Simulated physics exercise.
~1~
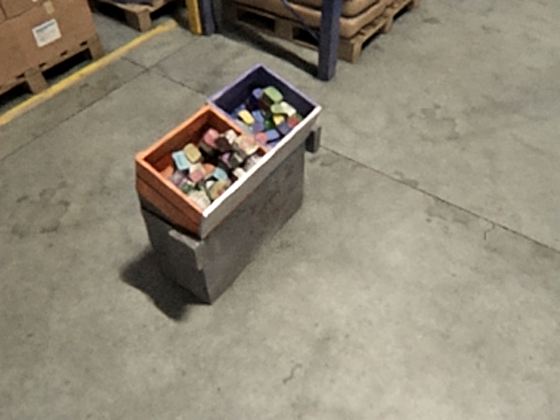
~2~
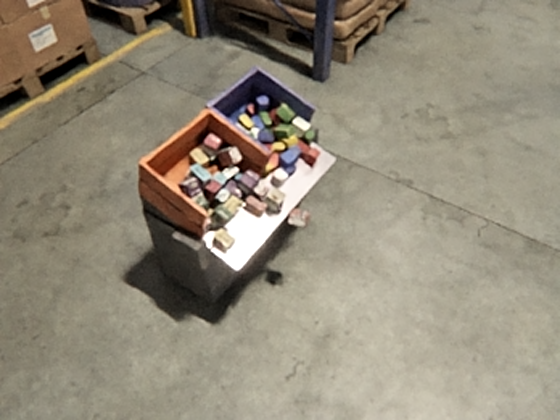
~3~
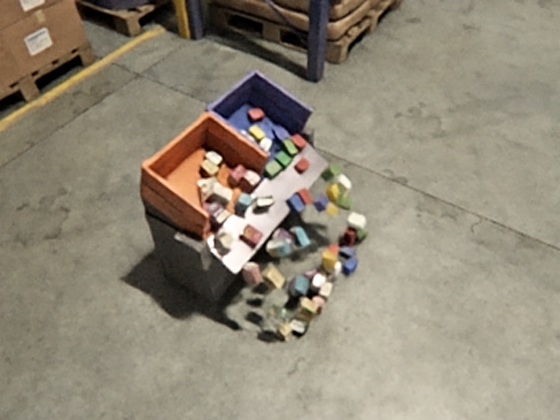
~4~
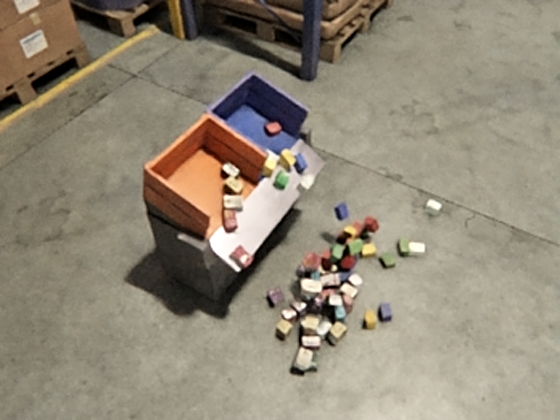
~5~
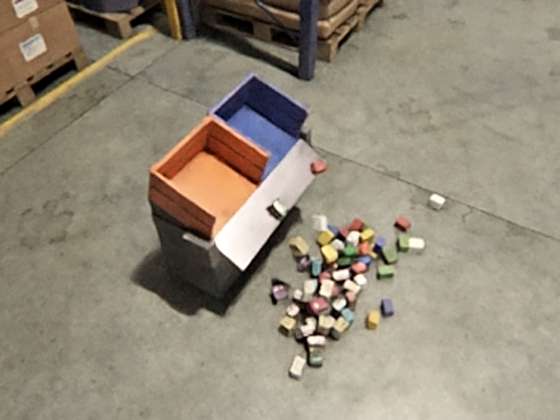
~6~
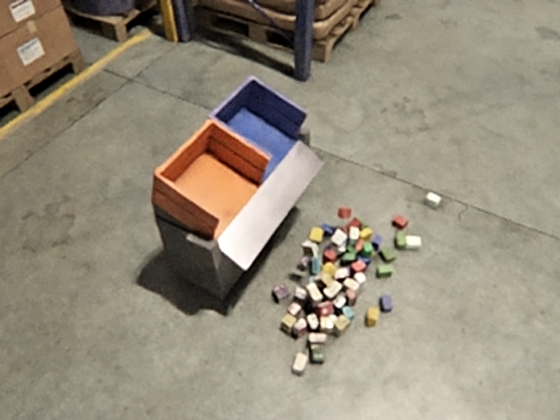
A blue bin and an orange bin sat side by side on a gray stand, full of small colorful blocks, until the front flap swung down and the pieces slid out, leaving both bins empty and a scattered pile on the concrete floor.
